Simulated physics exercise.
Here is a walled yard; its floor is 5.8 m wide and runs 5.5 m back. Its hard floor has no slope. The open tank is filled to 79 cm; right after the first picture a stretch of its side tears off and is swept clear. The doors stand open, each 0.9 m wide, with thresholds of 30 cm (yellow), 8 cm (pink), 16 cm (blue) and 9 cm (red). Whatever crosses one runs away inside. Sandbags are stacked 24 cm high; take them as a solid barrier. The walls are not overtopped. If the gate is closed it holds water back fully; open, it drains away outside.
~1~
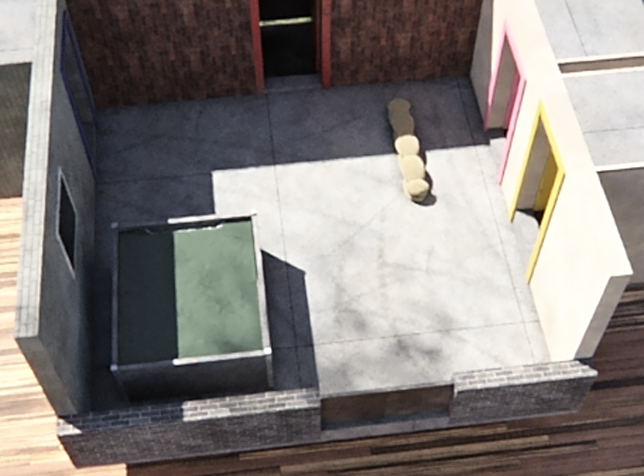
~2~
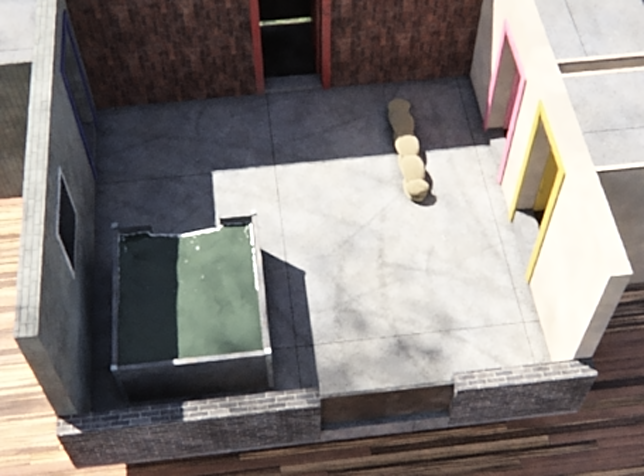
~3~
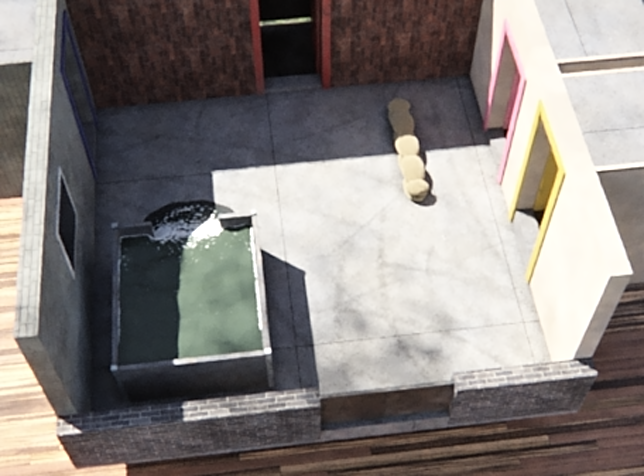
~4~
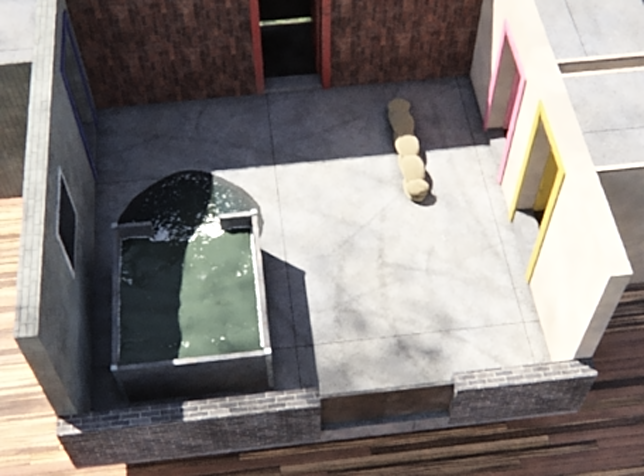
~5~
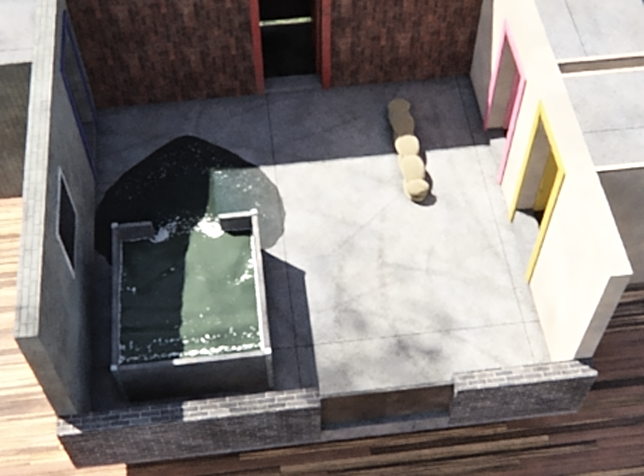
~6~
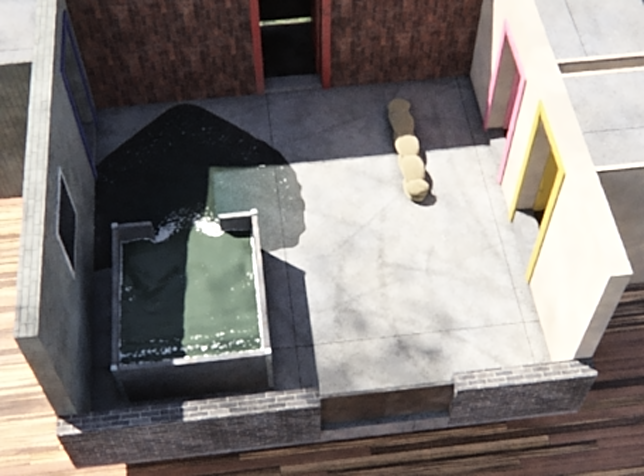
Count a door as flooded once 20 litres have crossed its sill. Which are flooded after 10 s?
The water let in: At the yellow door it keeps below the limit; at the pink door it does not reach the limit; at the blue door it passes the limit; at the red door it passes the limit.
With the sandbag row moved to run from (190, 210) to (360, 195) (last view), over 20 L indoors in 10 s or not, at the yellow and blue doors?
Against that limit: Yellow below, blue past it.
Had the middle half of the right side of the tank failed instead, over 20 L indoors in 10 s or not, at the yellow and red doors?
Against that limit: Yellow below, red not over.
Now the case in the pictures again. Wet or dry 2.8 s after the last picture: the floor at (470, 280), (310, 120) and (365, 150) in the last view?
In turn: Dry, wet, under water.
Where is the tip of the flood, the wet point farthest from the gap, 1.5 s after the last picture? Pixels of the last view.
Around (455, 78).
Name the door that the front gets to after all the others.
Last comes the yellow one.
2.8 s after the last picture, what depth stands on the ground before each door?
In cm: Yellow 0, pink 6, blue 20, red 14.
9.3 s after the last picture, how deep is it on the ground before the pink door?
About 4.5 cm.
Then, 0.7 s after the last picture water covers 35 % of the floor and is deepest (51 cm) near (97, 119); yellow door not reached, pink door not reached, blue door 20 cm at the sill, 0 L in, red door 17 cm at the sill, 1 L in.
Then, 1.5 s after the last picture water covers 40 % of the floor and is deepest (37 cm) near (97, 128); yellow door not reached, pink door not reached, blue door 27 cm at the sill, 14 L in, red door 19 cm at the sill, 29 L in.
Then, 2.8 s after the last picture water covers 45 % of the floor and is deepest (28 cm) near (383, 119); yellow door not reached, pink door 6 cm at the sill, 0 L in, blue door 20 cm at the sill, 64 L in, red door 14 cm at the sill, 64 L in.
Then, 5.3 s after the last picture water covers 90 % of the floor and is deepest (22 cm) near (466, 77); yellow door 3 cm at the sill, 0 L in, pink door 8 cm at the sill, 0 L in, blue door 15 cm at the sill, 82 L in, red door 12 cm at the sill, 91 L in.
Then, 9.3 s after the last picture water covers 95 % of the floor and is deepest (17 cm) near (92, 411); yellow door 5 cm at the sill, 0 L in, pink door 5 cm at the sill, 2 L in, blue door 8 cm at the sill, 83 L in, red door 10 cm at the sill, 100 L in.
